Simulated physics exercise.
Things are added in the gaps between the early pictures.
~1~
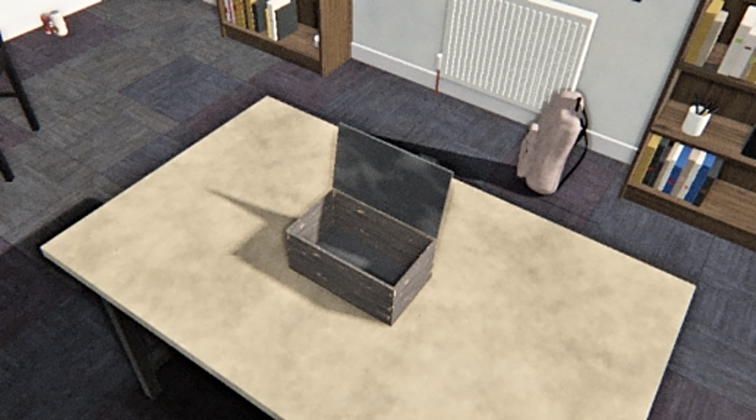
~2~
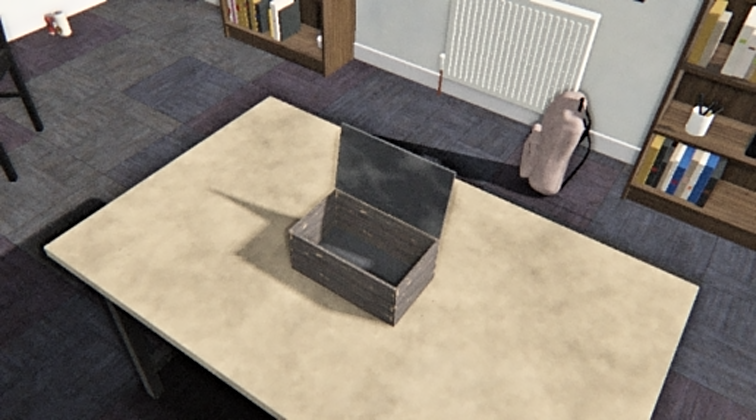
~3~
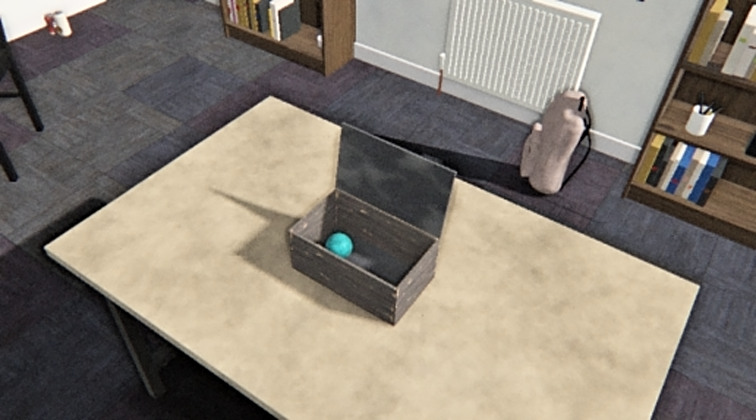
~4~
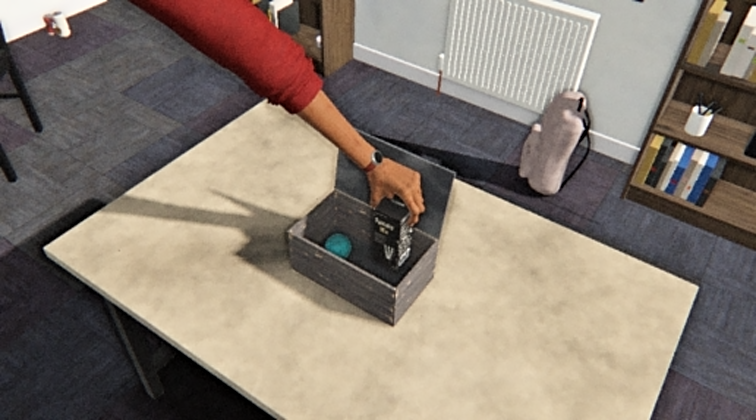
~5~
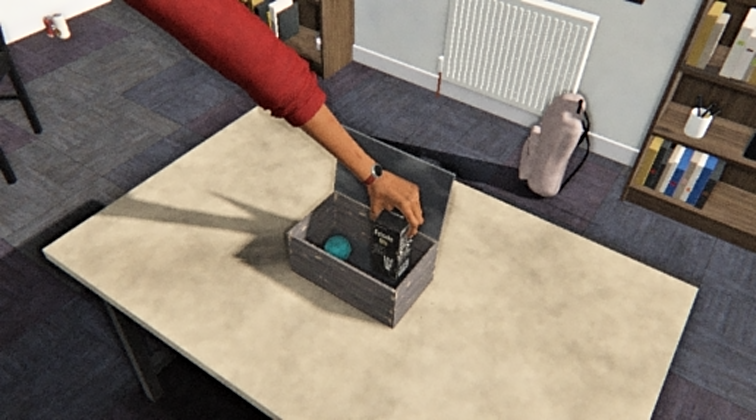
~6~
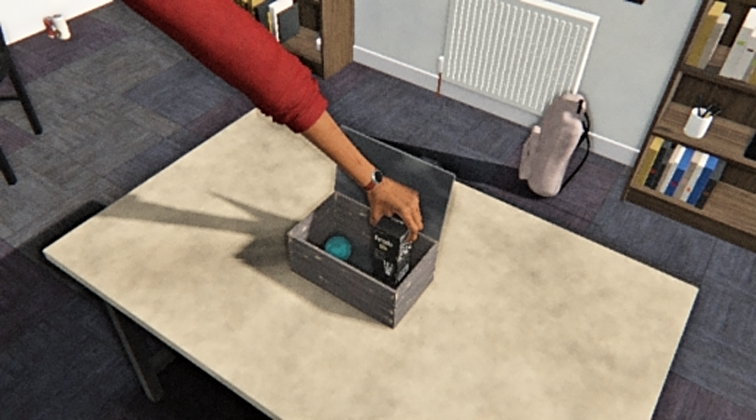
In a carpeted room with bookshelves, a white radiator and a pale bag by the wall, a steady high view looks down on a beige table. An open dark wooden box sits at its centre, lid raised behind, empty at first. A teal ball appears inside at the left, then a red-sleeved arm from the upper left lowers a black carton into the right side.
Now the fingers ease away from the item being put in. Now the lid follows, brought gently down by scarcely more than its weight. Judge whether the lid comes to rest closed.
It does not; the lid stays raised.
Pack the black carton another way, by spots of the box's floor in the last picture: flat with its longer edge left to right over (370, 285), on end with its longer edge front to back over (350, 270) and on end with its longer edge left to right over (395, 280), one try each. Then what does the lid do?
Try 1: Lid goes down; try 2: Lid goes down; try 3: Lid stays raised.
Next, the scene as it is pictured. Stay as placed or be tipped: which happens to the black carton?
At the finish it goes crooked.
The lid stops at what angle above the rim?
Some 20 degrees above the rim, more or less.
Then, 1.20 s past the last view, lid starting down.
Then, 1.60 s past the last view, lid 62° above the rim; black carton rocked 5° from its first pose near (391, 251).
Then, 1.80 s past the last view, lid 48° above the rim; black carton rocked 13° from its first pose near (389, 253).
Then, 2.00 s past the last view, lid 31° above the rim; black carton rocked 27° from its first pose near (383, 258).
Finally, lid 22° above the rim; down or leaning hard in the box, black carton; turquoise ball still in place. Final places as the last picture's camera would see them, black carton near (380, 264).
